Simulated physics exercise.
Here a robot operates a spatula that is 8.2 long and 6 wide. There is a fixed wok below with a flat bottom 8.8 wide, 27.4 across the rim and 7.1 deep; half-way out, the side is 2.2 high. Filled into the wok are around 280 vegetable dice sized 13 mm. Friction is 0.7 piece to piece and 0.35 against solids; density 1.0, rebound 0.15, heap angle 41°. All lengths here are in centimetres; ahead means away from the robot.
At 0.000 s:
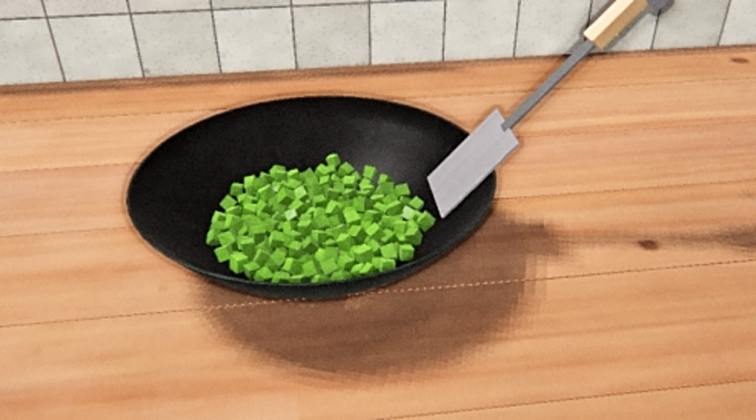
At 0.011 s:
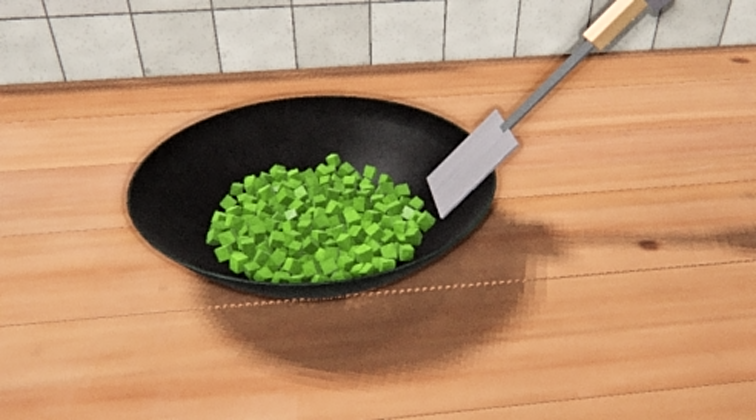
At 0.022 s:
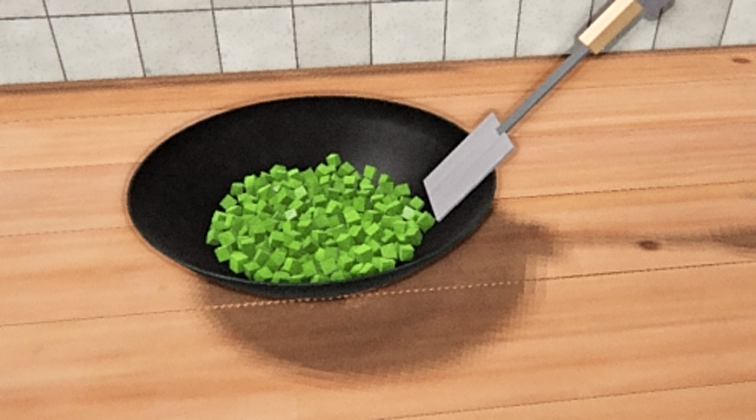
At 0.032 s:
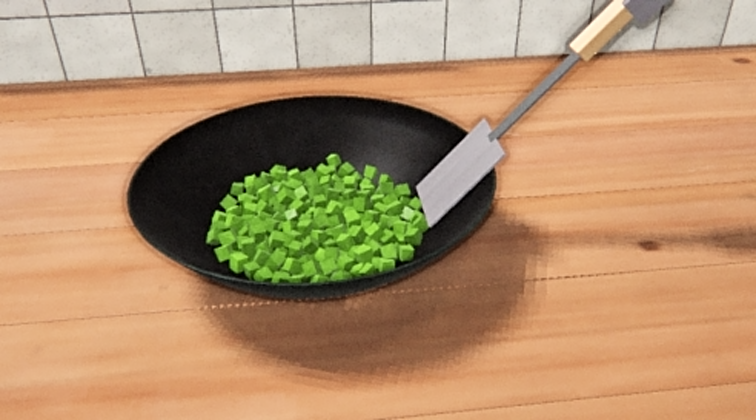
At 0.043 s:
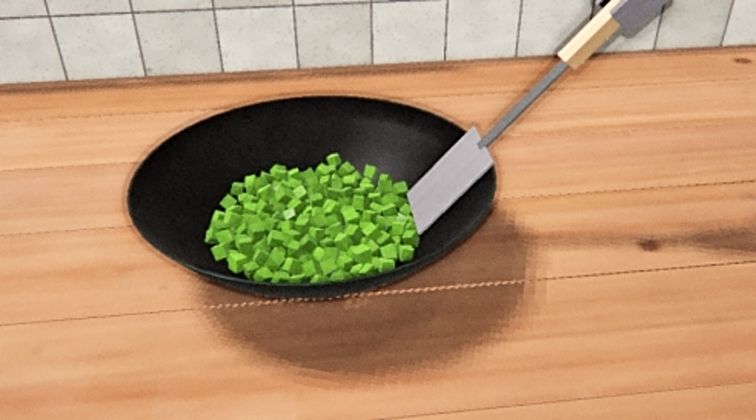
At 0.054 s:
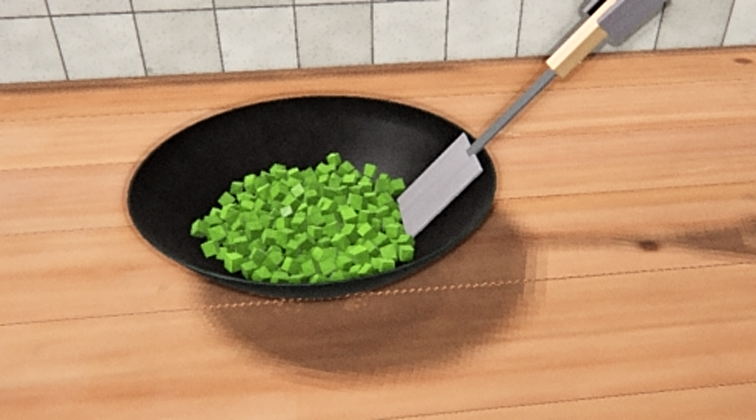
A spatula with a wooden grip, resting at the right side of a black wok on a wooden counter, barely moves at first. It then slides a short way left and slightly down against the heap of green cubes, nudging the pile a little leftward while the wok stays still.
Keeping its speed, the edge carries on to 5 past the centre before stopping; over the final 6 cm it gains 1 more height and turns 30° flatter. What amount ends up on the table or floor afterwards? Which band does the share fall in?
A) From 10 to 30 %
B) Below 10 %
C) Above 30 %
B, below 10 %.
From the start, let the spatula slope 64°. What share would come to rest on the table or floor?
Some 10 in a hundred.
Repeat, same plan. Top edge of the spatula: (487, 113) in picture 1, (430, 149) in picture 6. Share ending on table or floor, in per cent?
Around 20 per cent finishes there.
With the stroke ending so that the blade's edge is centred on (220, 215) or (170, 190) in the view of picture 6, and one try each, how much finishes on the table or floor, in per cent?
First try roughly 15 percent, second roughly 45 percent.
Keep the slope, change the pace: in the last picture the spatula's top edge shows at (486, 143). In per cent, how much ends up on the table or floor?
Expect some 5 per cent there.
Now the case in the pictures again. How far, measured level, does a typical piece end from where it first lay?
I'd put it at close to 5 centimetres.
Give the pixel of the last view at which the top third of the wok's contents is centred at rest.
Pixel position: Approx. (199, 205).
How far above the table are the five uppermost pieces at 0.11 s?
7 cm.
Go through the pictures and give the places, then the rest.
The first frame shows spatula top edge at (508, 125), sloping 48°; upper third of the load around (320, 216), from x 215 to 425, top at y 160; 278 in the wok.
The second frame shows spatula top edge at (507, 126), sloping 48°; upper third of the load around (320, 216), from x 215 to 425, top at y 160.
The third frame shows spatula top edge at (503, 129), sloping 48°; upper third of the load around (320, 216), from x 215 to 425, top at y 160.
The fourth frame shows spatula top edge at (495, 136), sloping 48°; upper third of the load around (321, 217), from x 215 to 420, top at y 160.
The fifth frame shows spatula top edge at (484, 144), sloping 48°; upper third of the load around (318, 217), from x 215 to 410, top at y 160.
The sixth frame shows spatula top edge at (473, 151), sloping 48°; upper third of the load around (310, 217), from x 200 to 405, top at y 160; 278 in the wok.
After 0.11 s, sloping 48°, highest piece 8 above the table; 278 in the wok.
After 0.16 s, sloping 36°, highest piece 10 above the table; 274 in the wok, 4 on the blade or in flight.
After 0.39 s, sloping 18°, highest piece 8 above the table; 263 in the wok, 15 on the table or floor.
After 1.44 s, sloping 18°, highest piece 8 above the table; 263 in the wok, 15 on the table or floor.
At rest, 263 in the wok, 15 on the table or floor. That is 5 % on the table or floor.
